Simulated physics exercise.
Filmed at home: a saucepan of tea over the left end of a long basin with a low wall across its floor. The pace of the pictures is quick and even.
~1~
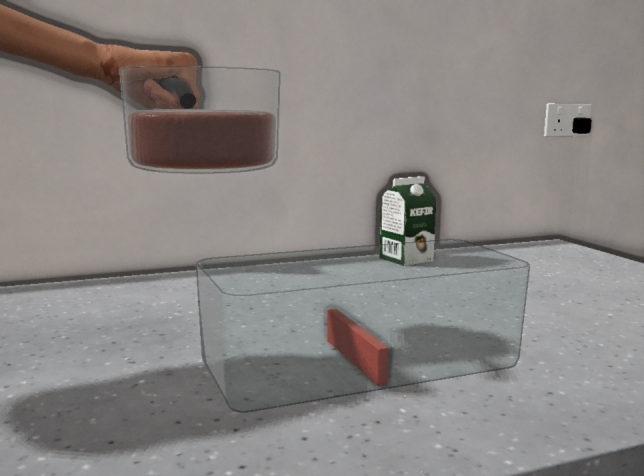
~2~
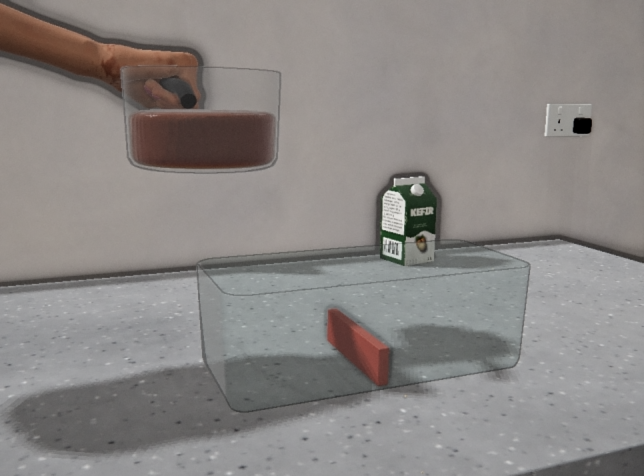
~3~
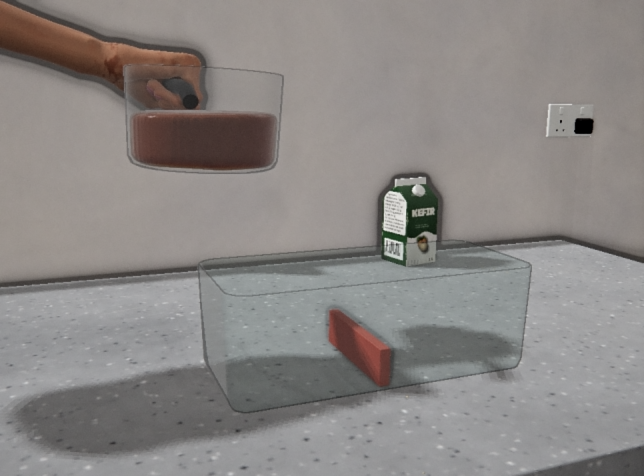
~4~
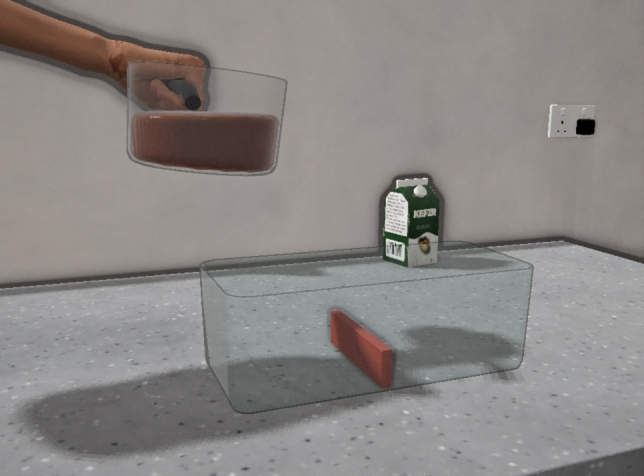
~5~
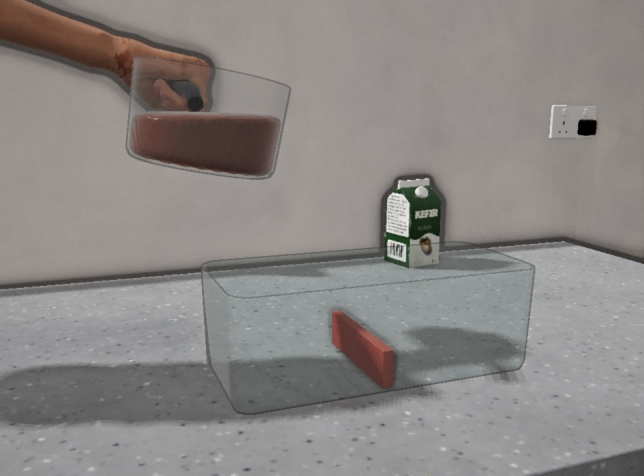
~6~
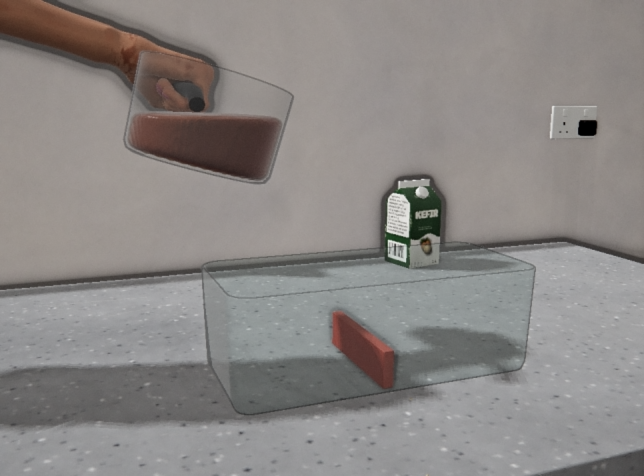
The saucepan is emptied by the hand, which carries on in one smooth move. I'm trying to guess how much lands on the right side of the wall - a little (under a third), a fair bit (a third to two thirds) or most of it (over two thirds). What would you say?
I would say a little, under a third.
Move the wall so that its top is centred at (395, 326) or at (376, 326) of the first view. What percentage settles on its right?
Roughly 10 per cent first and roughly 5 per cent second.
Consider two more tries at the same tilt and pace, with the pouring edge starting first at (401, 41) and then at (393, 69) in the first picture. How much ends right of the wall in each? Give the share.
About 90 and 90 per cent.
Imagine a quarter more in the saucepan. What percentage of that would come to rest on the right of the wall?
Roughly 20 in a hundred.
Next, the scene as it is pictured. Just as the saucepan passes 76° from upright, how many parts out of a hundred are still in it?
Near 70 percent is still in there.
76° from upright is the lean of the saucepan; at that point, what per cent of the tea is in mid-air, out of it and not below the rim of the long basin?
It's about 30 per cent.
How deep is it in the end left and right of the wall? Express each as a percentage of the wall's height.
About 70 on the left and about 0 on the right.
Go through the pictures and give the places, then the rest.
In the first picture, it leans 0°; its right rim is at (275, 75); the tea meets the walls at (127, 114) and (271, 114); the long basin's rim runs from (208, 279) to (495, 253); the wall's top is at (356, 328).
In the second picture, it leans 1°; its right rim is at (276, 76); the tea meets the walls at (127, 114) and (271, 114).
In the third picture, it leans 3°; its right rim is at (279, 79); the tea meets the walls at (129, 114) and (272, 115).
In the fourth picture, it leans 6°; its right rim is at (282, 84); the tea meets the walls at (131, 114) and (274, 116).
In the fifth picture, it leans 10°; its right rim is at (286, 91); the tea meets the walls at (132, 116) and (276, 118).
In the sixth picture, it leans 16°; its right rim is at (288, 99); the tea meets the walls at (130, 116) and (277, 119).
A moment on, the saucepan is tipped on its side and 68 per cent is still to pour, 2 is left of the wall and 0 right of it.
Next, the saucepan is tipped right over and 16 per cent is still to pour, 65 is left of the wall and 4 right of it.
Then the saucepan is tipped right over and 1 per cent is still to pour, 87 is left of the wall and 7 right of it.
Later the saucepan is tipped right over and 0 per cent is still to pour, 90 is left of the wall and 7 right of it.
In the end 90 per cent lies left of the wall, 7 right of it and 3 outside.
